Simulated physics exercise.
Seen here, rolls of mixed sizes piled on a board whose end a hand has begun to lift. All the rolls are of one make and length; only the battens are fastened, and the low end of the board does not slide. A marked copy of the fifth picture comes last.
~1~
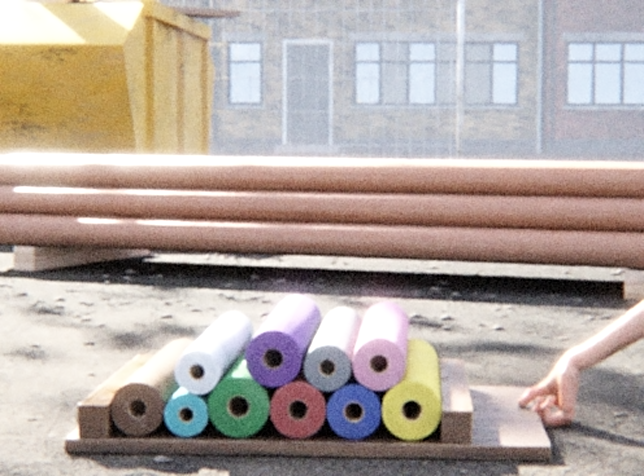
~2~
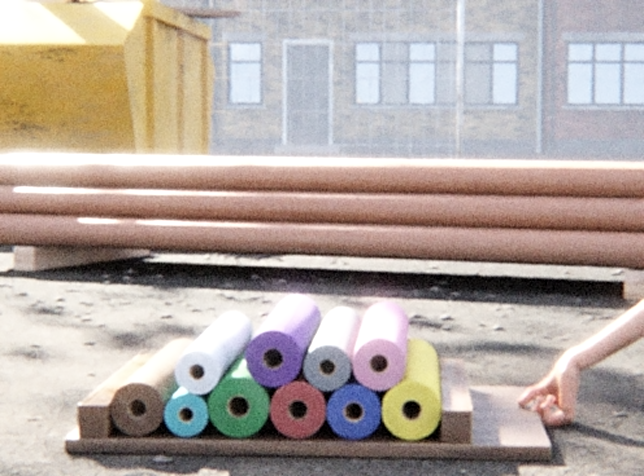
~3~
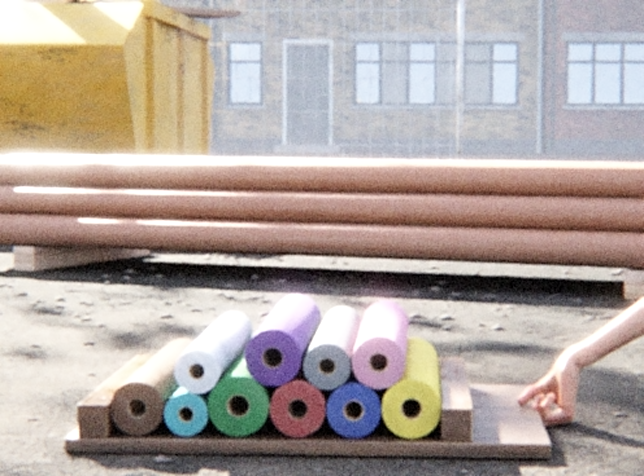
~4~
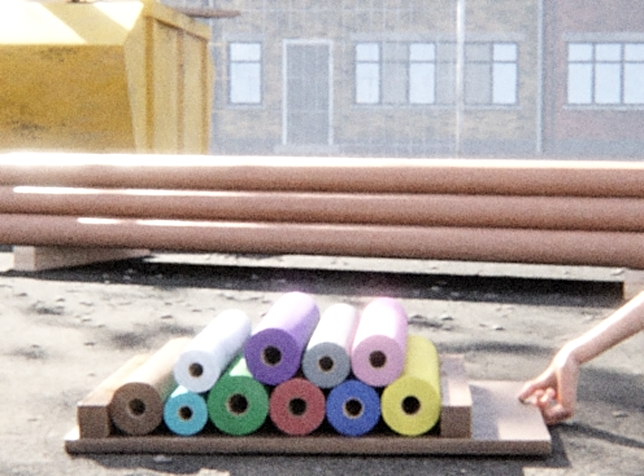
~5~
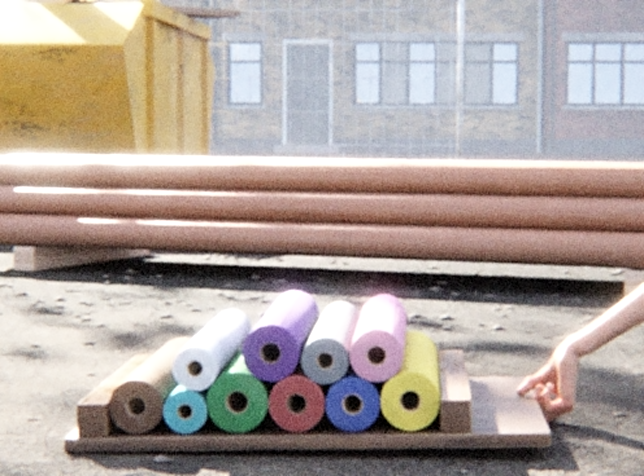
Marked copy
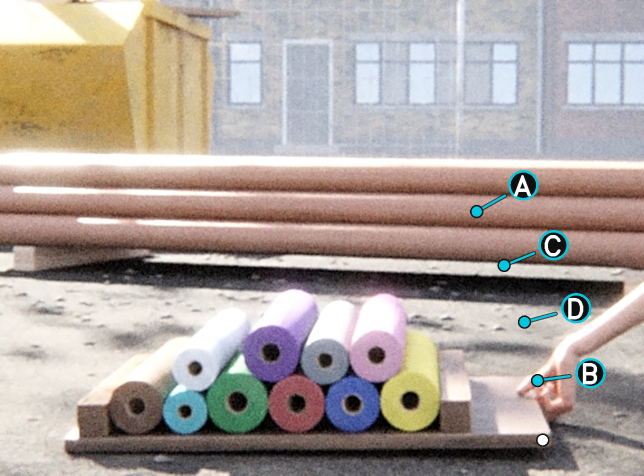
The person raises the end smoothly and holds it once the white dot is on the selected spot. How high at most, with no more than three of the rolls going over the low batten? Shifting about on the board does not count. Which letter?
At most to A.
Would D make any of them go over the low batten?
No.
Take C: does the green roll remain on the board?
Yes.
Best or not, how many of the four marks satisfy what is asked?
The number is four.
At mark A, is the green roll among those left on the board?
Yes.
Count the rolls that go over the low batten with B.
The count is none.
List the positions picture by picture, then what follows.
In the first picture, blue roll (354, 411); yellow roll (412, 410); white roll (197, 371).
In the second picture, white roll (197, 371); pink roll (379, 364).
In the third picture, board (317, 401); blue roll (354, 410); yellow roll (412, 409); green roll (239, 406).
In the fourth picture, board (317, 399); brown roll (137, 408).
In the fifth picture, board (317, 396); brown roll (136, 406).
On the marked copy, A at (477, 212); B at (538, 380); C at (504, 265); D at (525, 322); the white dot at (543, 440).
With A. Early on, board at 17°.
Further on, board at 30°.
At the end, board at 30°, none over the low batten.
As for the rest, B none over the low batten; C none over the low batten; D none over the low batten.
